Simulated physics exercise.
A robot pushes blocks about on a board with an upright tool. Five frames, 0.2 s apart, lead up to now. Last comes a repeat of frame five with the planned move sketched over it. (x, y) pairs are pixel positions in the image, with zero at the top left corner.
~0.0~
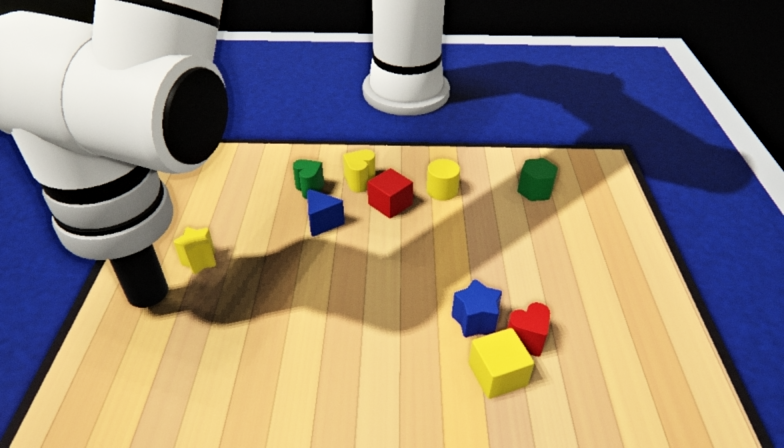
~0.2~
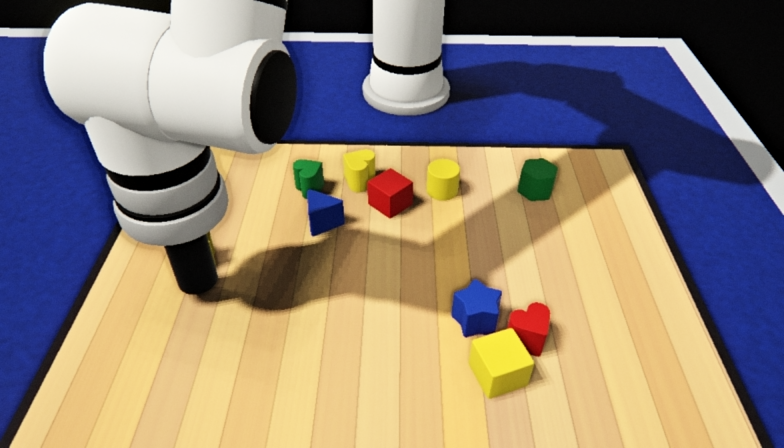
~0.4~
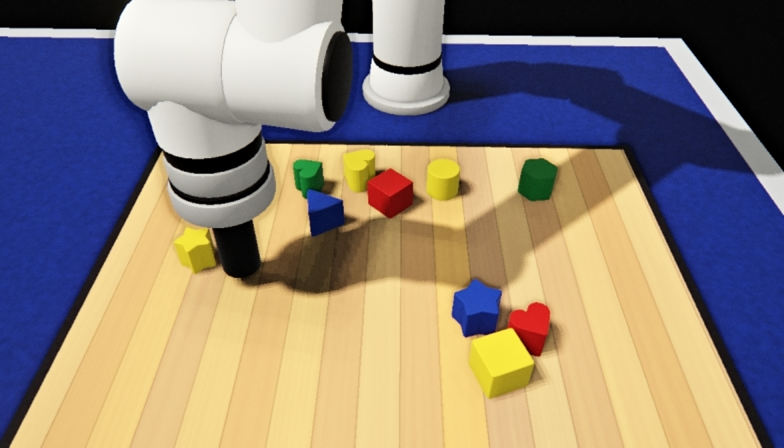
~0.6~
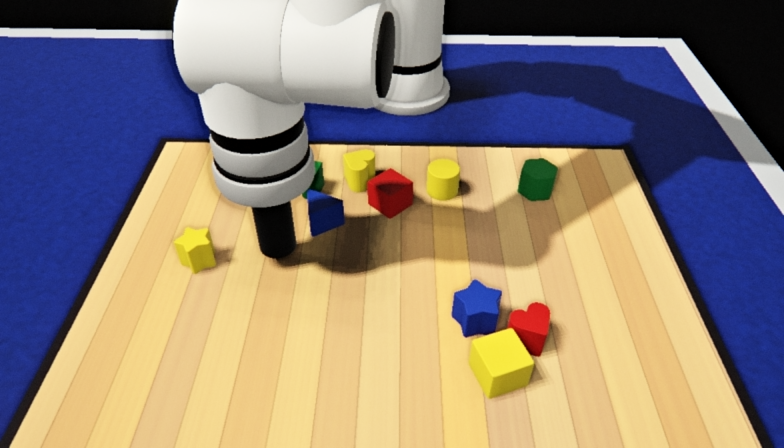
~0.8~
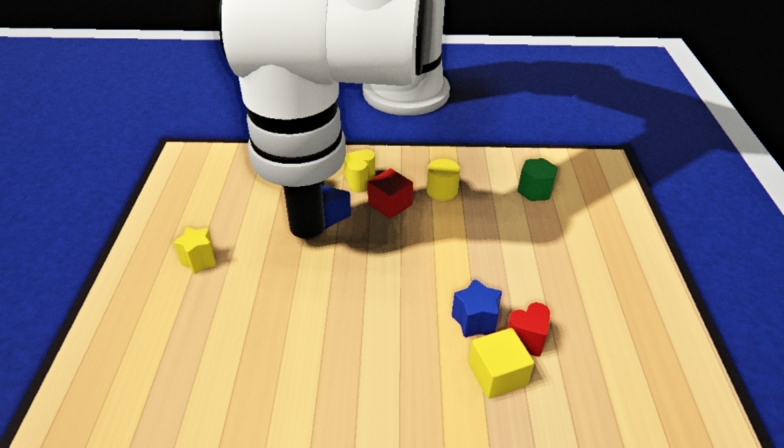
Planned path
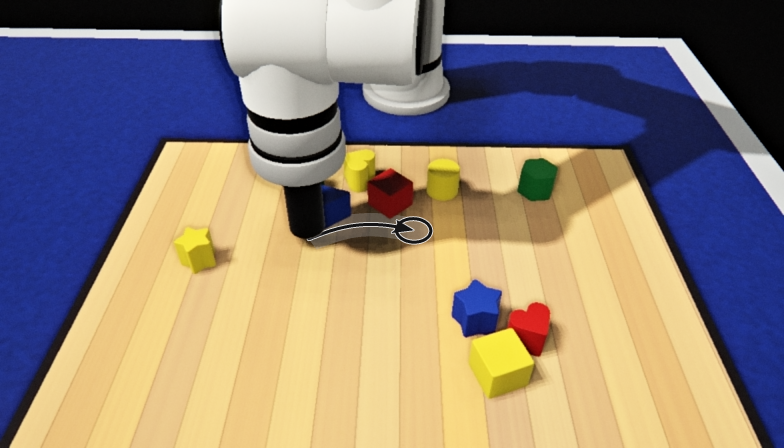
On a wooden board, a robot arm moves its black tool rightward to the blue block.
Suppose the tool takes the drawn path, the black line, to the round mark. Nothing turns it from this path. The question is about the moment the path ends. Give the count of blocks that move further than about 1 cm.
Count: 1.
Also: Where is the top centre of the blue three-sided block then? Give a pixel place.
The answer is (344, 183).
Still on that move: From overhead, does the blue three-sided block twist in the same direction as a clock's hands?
No
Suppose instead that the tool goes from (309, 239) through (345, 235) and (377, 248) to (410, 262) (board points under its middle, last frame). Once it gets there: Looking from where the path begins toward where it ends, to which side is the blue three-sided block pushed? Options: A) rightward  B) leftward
My pick is B.
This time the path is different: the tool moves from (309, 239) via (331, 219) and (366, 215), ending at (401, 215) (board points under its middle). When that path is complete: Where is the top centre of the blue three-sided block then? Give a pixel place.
The centre of its top will be at (361, 172).
Path on the board, from (309, 239) via (343, 228) and (378, 225), ending at (414, 230).
The first path, step by step. One third of the way, tool (342, 216); blue three-sided block (341, 184), turned 60° anticlockwise.
Two thirds of the way, tool (379, 213); blue three-sided block (344, 183), turned 80° anticlockwise.
At the end, tool (414, 218); blue three-sided block (344, 183), turned 80° anticlockwise; yellow heart in place; red square piece (396, 180), turned 25° anticlockwise.
